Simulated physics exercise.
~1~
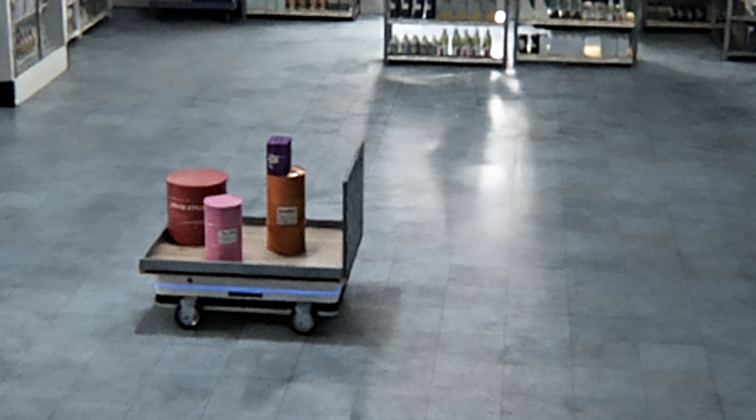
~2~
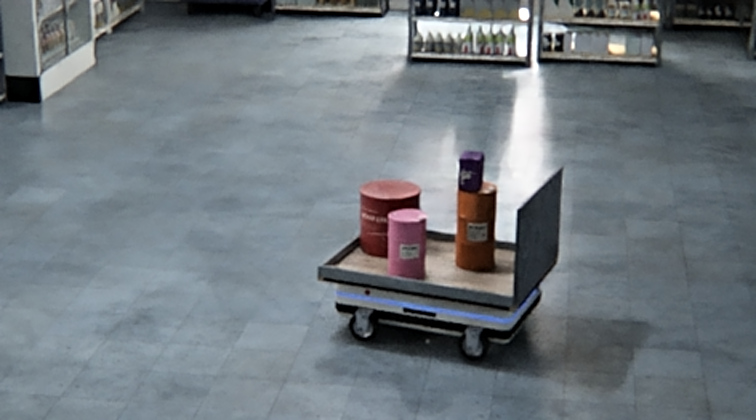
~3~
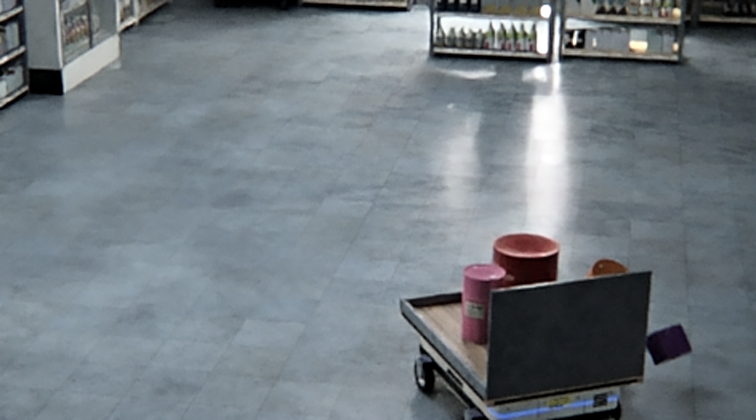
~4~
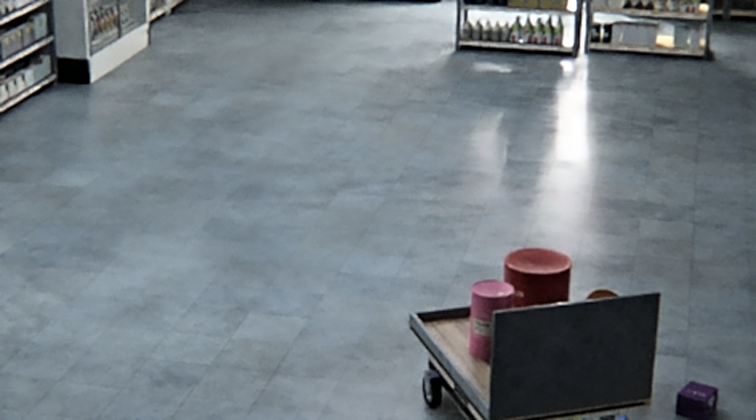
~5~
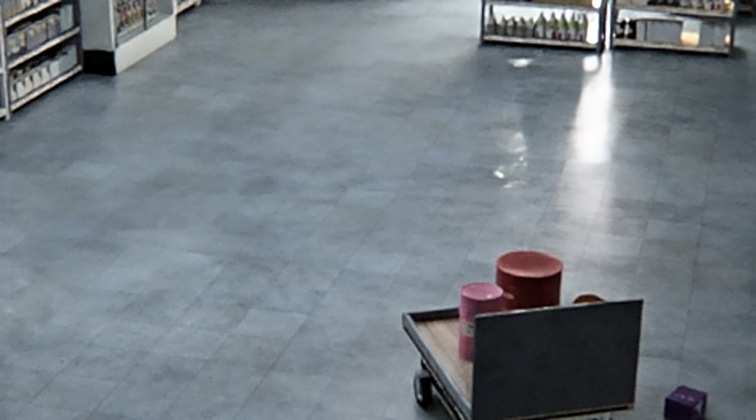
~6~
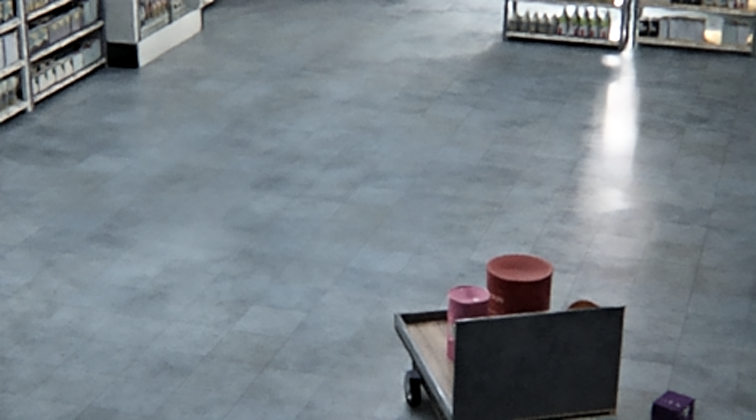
In a grey-floored shop seen from above, with shelves of bottles along the far side, a low wheeled cart stands at left with a tall board at its right end. It carries a red pail, a pink canister and an orange canister with a small purple parcel on top. The cart rolls right and swings round toward the viewer. As it turns, the orange canister tips over against the board and the parcel tumbles off to the right. The cart stops, the parcel lying on the floor beside it, while the pink canister stays upright beside the red pail aboard.
